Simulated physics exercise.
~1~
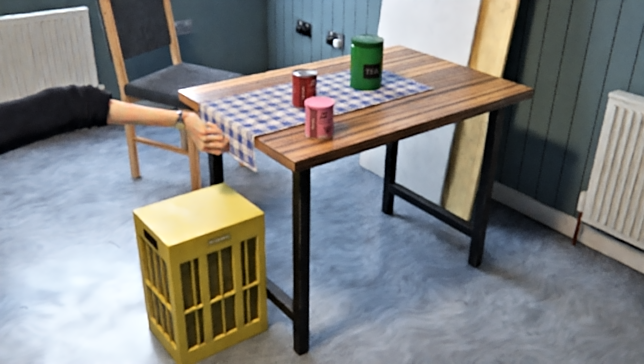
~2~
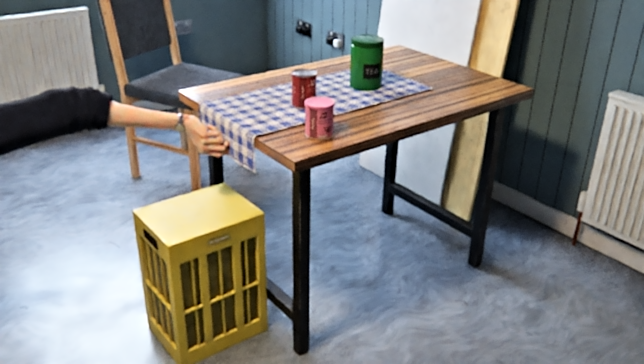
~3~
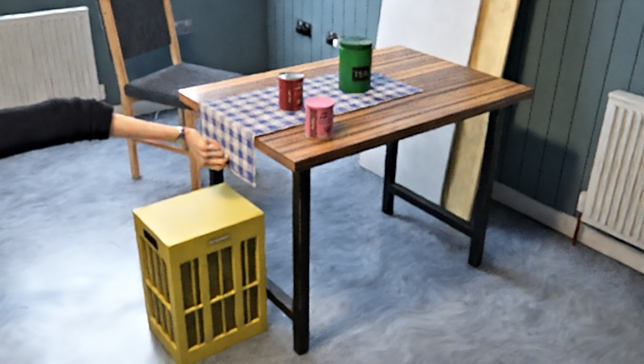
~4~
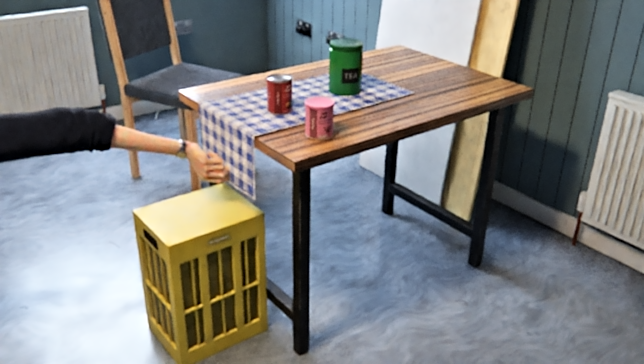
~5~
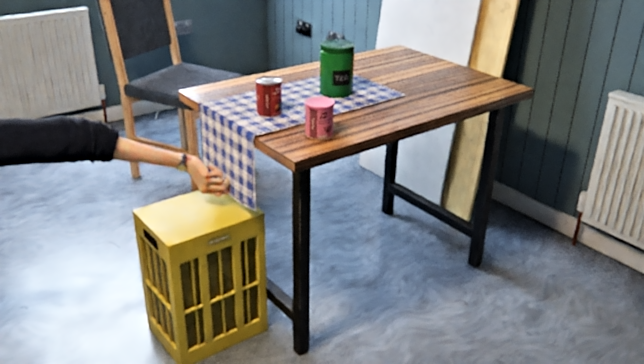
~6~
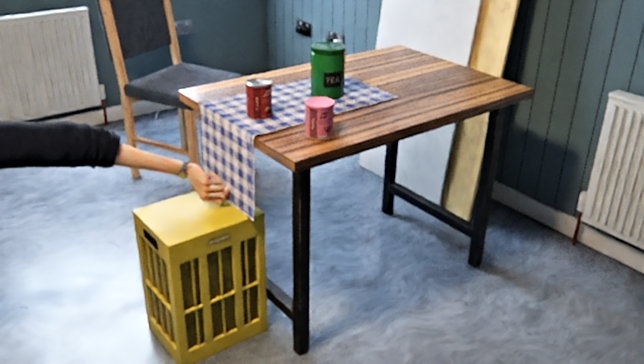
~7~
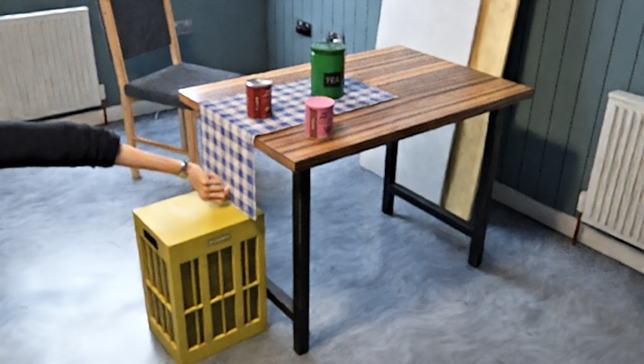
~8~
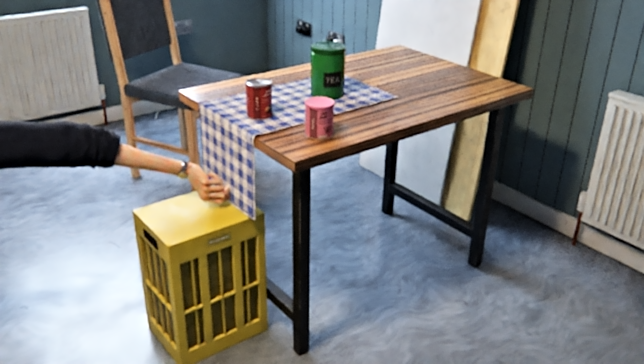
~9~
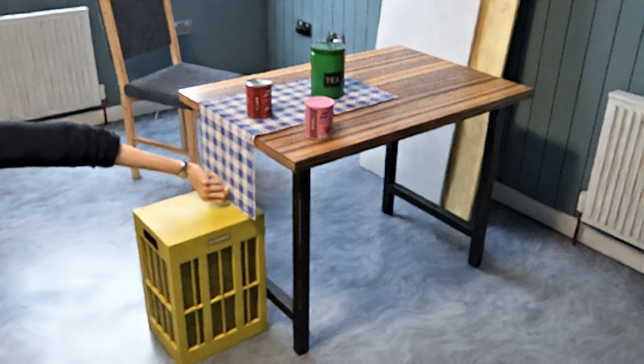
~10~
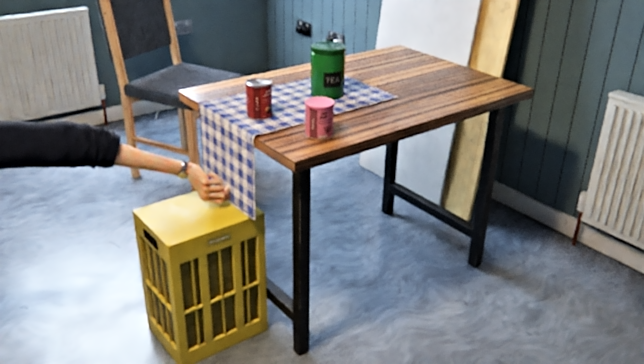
A hand slowly drew the end of a blue checked tea towel down over the table's edge to a yellow crate, carrying the red tin and green canister left, still upright, while the pink tin stayed put; all three remained on the table.
